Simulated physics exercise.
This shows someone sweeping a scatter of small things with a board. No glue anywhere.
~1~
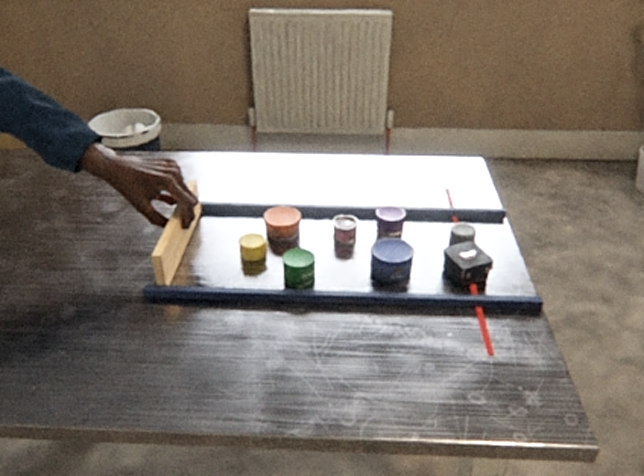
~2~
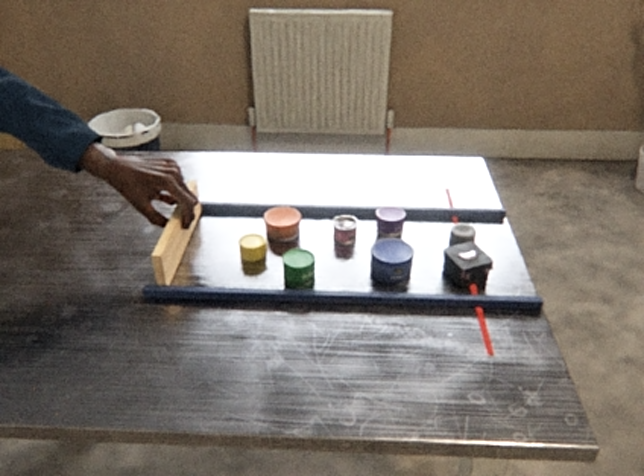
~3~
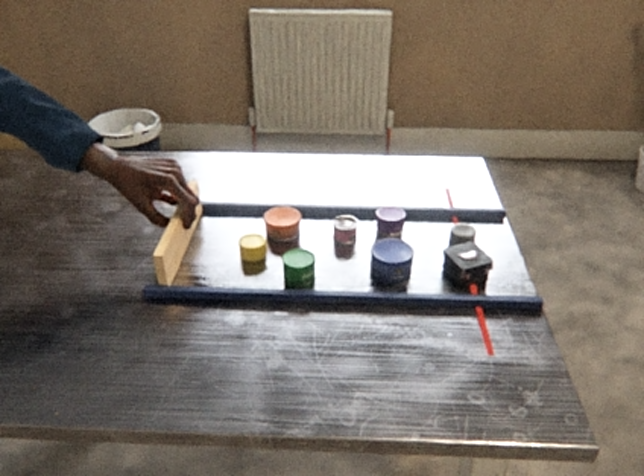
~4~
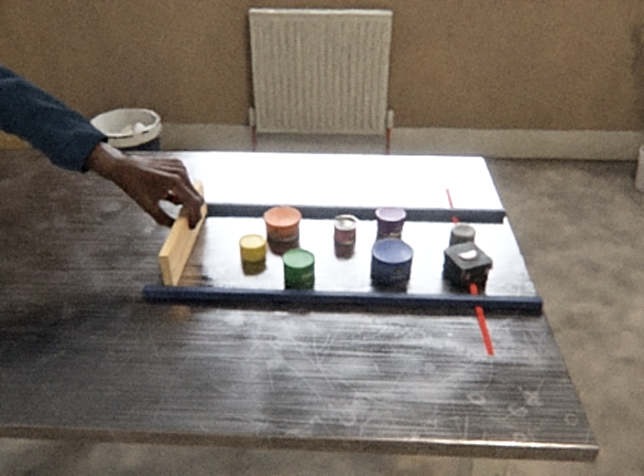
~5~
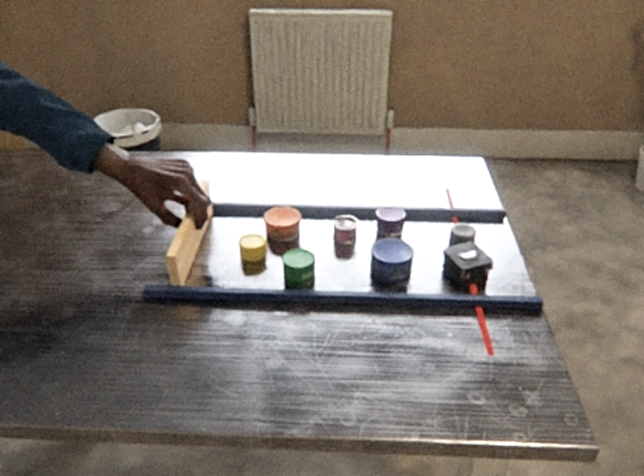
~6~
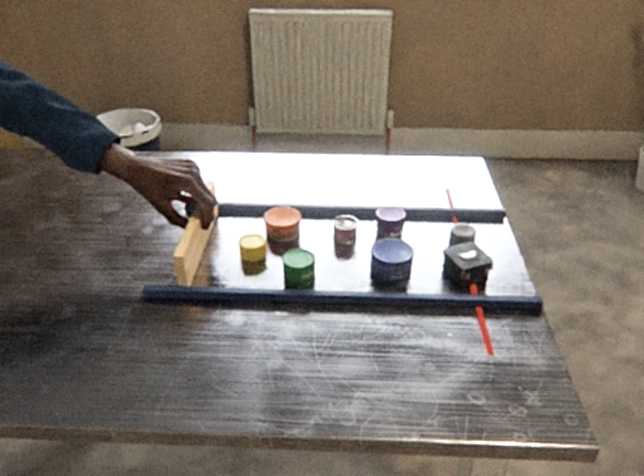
A hand sliding a wooden board slightly right between two dark rails, towards colourful pots and a black case that stay still.
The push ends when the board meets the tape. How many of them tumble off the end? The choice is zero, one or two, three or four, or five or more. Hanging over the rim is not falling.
The number that fall off is one or two.
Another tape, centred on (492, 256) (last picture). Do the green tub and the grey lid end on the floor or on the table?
The green tub survives, the grey lid is lost.
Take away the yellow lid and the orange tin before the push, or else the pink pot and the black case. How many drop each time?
Fallen: 0, and 0 in the other try.
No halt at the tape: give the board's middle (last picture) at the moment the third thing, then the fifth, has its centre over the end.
About (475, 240), then (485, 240).
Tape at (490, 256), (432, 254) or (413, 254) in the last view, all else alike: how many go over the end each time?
It would be 5, 0 and 0.
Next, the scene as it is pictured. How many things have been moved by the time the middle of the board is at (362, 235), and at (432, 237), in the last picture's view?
6 and 8.
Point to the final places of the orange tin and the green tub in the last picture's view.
Near (479, 229) and (491, 277).
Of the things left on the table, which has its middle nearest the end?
That is the grey lid.
A little later, none off yet; grey lid at rest near (462, 237); black case at rest near (466, 265); purple pot at rest near (390, 221).
When it is over, the number that fall off is one or two; down, black case.
